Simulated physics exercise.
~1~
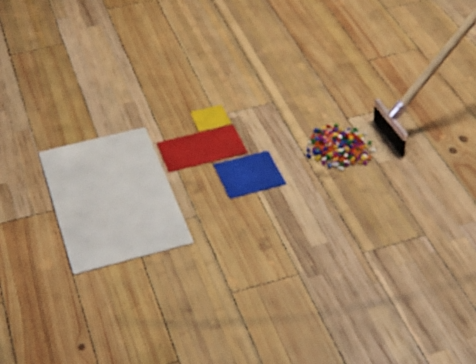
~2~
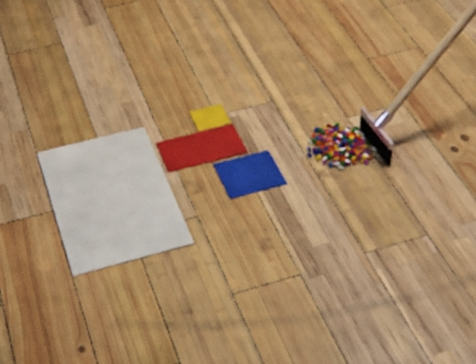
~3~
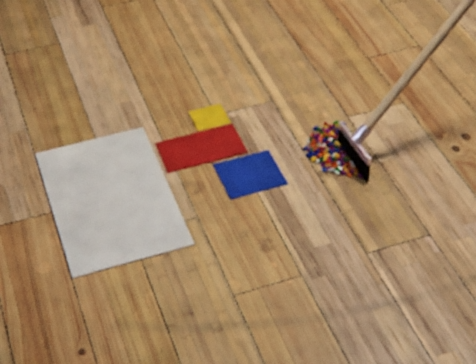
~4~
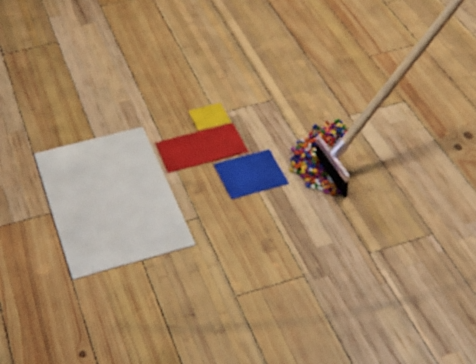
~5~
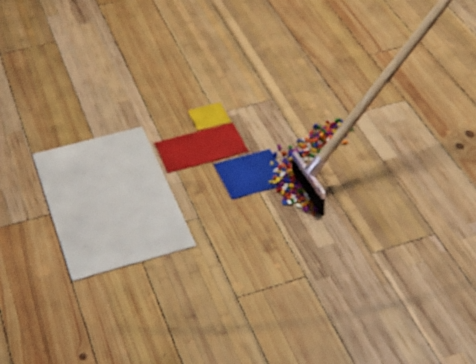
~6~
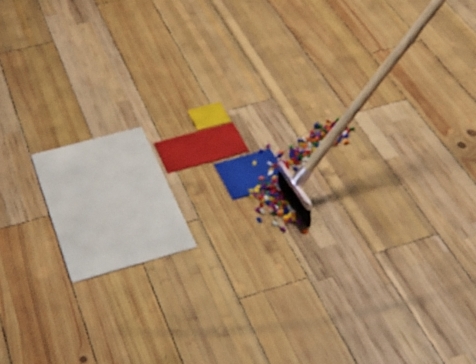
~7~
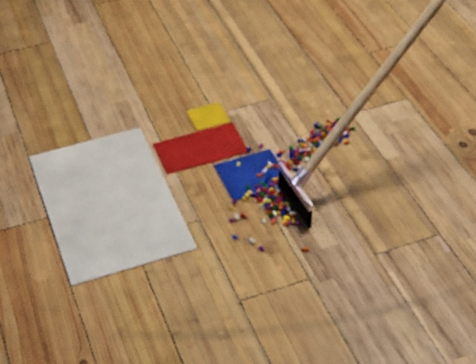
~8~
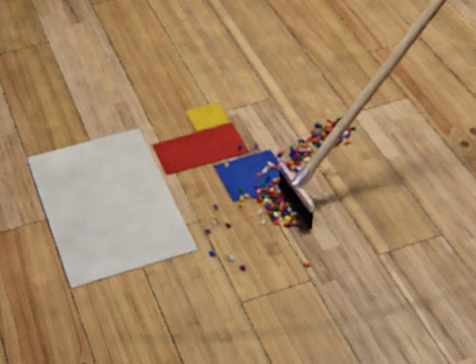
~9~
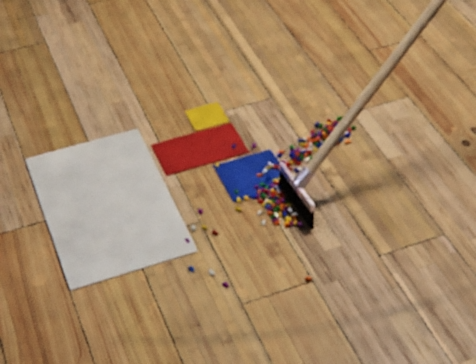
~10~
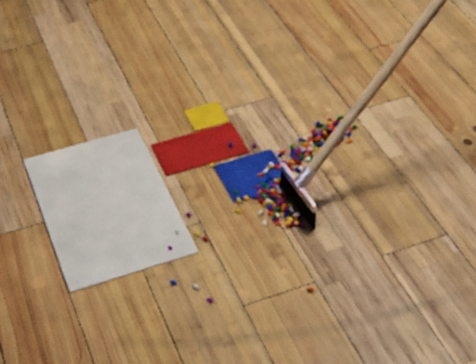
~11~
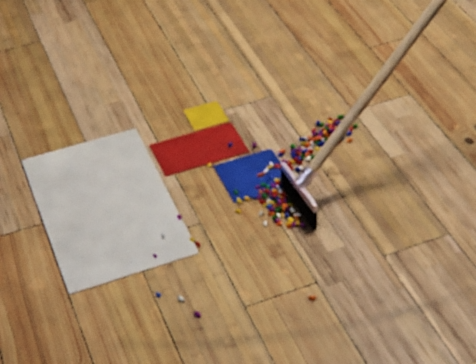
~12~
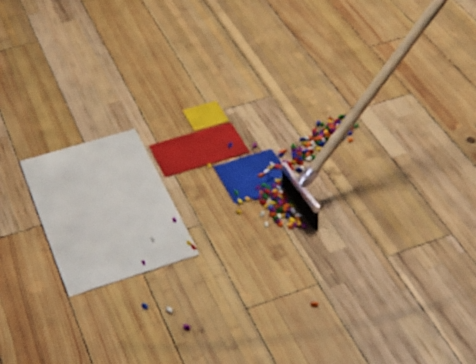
At first, a heap of multicoloured jelly beans sits on a wooden floor beside a long-handled squeegee, to the right of white, red, yellow and blue sheets. The squeegee moves left and slightly toward the viewer, pressing into the heap and pushing it along. The pile spreads around the blade and reaches the blue sheet, where the squeegee stops. A few loose beans keep rolling left and toward the viewer, some crossing the white sheet's edge. At the end, most beans remain clustered around the still blade, partly on the blue sheet, with a few scattered across the floor.
